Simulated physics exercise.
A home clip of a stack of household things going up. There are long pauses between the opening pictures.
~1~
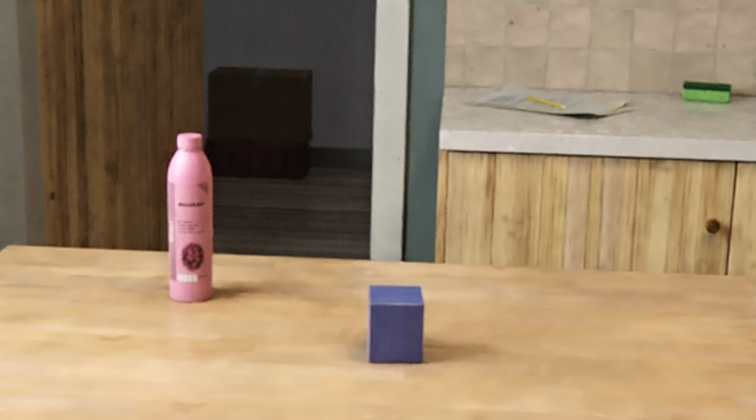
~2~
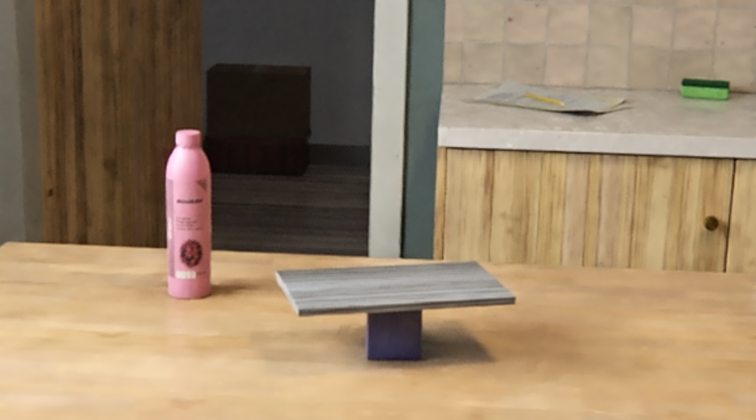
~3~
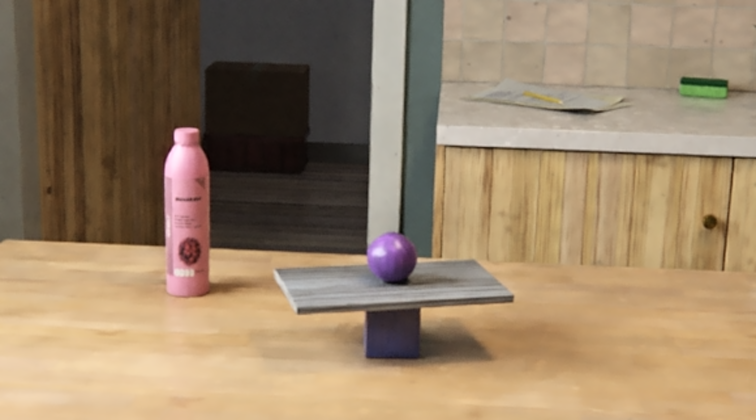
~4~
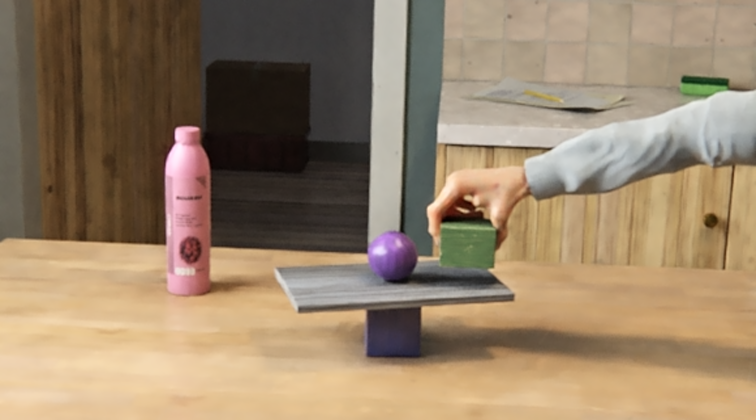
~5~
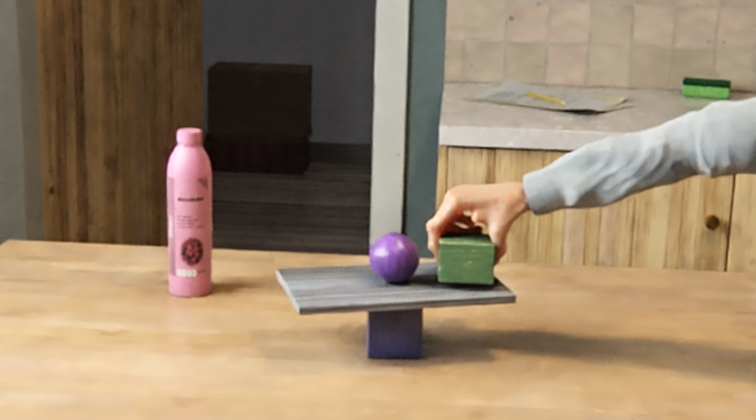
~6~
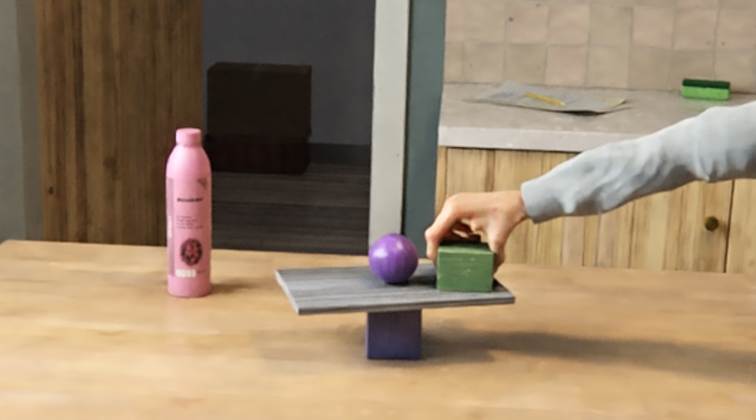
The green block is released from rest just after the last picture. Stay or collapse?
As it turns out, it keeps its balance.
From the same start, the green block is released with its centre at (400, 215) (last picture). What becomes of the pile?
Then it loses its balance.
Then, 0.40 s past the last view, nothing moves.
Then, 1.00 s past the last view, green block resting near (465, 267).
Finally, all 5 still in place. Final places as the last picture's camera would see them, green block near (465, 267). The pile stays up.
